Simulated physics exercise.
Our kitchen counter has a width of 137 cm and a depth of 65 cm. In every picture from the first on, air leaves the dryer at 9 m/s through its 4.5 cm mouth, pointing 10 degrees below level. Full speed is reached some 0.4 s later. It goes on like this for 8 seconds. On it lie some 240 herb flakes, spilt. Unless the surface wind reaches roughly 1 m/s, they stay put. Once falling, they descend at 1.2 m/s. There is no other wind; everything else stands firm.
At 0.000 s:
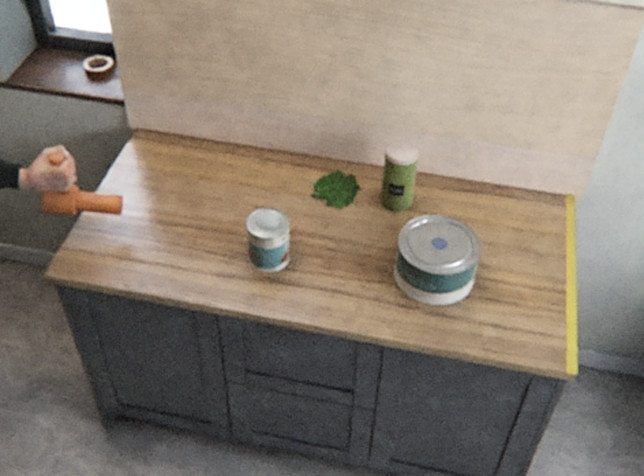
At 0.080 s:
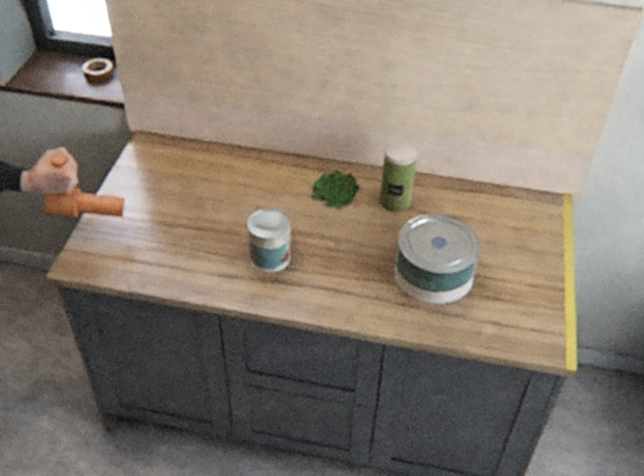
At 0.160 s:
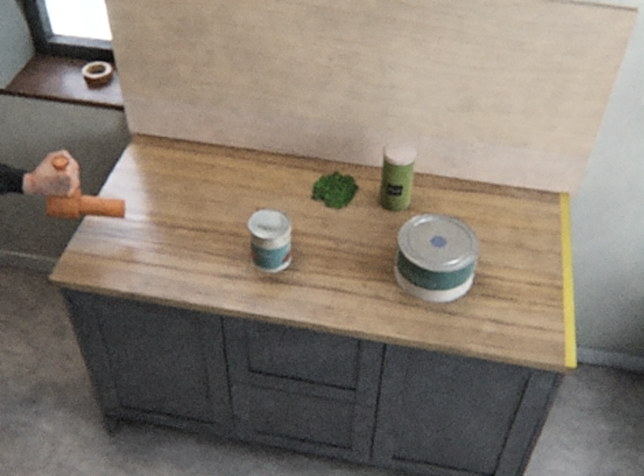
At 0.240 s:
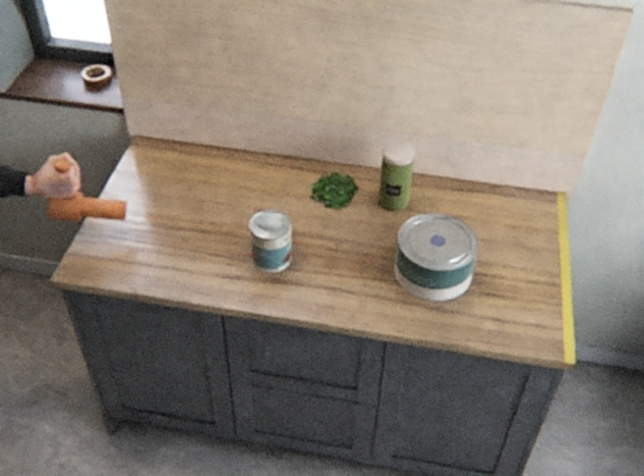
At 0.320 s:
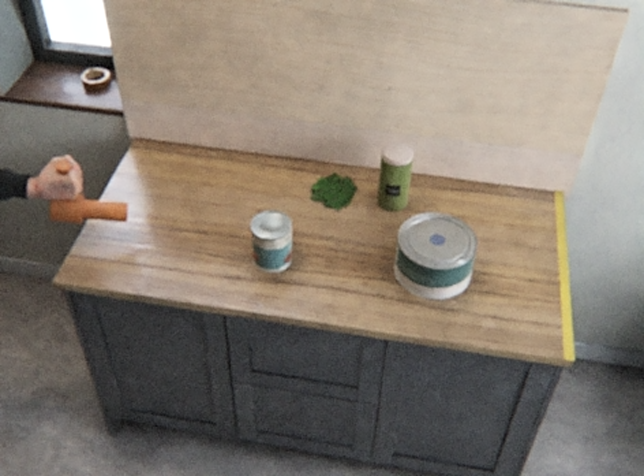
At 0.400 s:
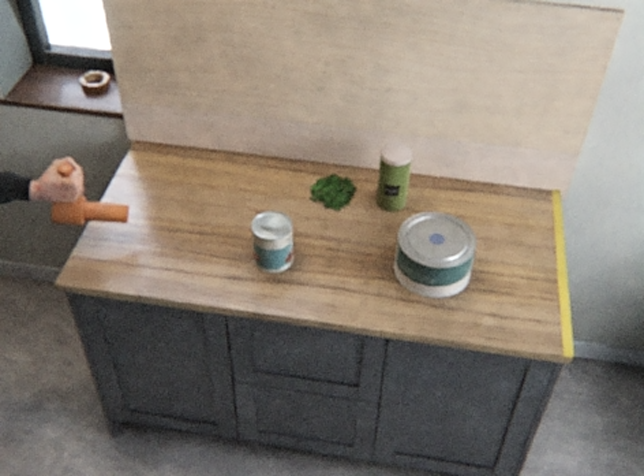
The footage shows a hand at the left holding an orange dryer level with a wooden counter, where green herb flakes, a green jar and two tins sit; apart from a slight drift of the view, nothing visibly moves.
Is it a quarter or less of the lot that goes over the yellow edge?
No, it is more than a quarter.
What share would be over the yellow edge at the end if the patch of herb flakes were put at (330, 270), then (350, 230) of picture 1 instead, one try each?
Taking the two spots in order, you'd get 2 percent and then 80 percent.
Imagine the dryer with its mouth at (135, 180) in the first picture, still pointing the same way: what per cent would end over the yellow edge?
Near 90 per cent.
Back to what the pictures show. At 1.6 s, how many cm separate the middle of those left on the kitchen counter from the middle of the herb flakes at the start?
Roughly 50 centimetres.
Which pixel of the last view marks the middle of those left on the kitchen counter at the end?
Centre point: About (504, 188).
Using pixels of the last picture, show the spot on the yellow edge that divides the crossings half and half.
(560, 194).
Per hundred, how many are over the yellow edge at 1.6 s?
I'd say near 0 per cent by then.
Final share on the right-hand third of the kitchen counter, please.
40 %.
After 1.6 s, 96 % are on the move or not yet settled, 0 % are over the yellow edge; the middle of those still in play is near (501, 184).
After 2.6 s, 87 % are on the move or not yet settled, 8 % are over the yellow edge; the middle of those still in play is near (505, 187).
After 4.4 s, 68 % are on the move or not yet settled, 25 % are over the yellow edge; the middle of those still in play is near (504, 187).
After 8.0 s, at the end, 49 % are over the yellow edge; the middle of those still in play is near (505, 189).
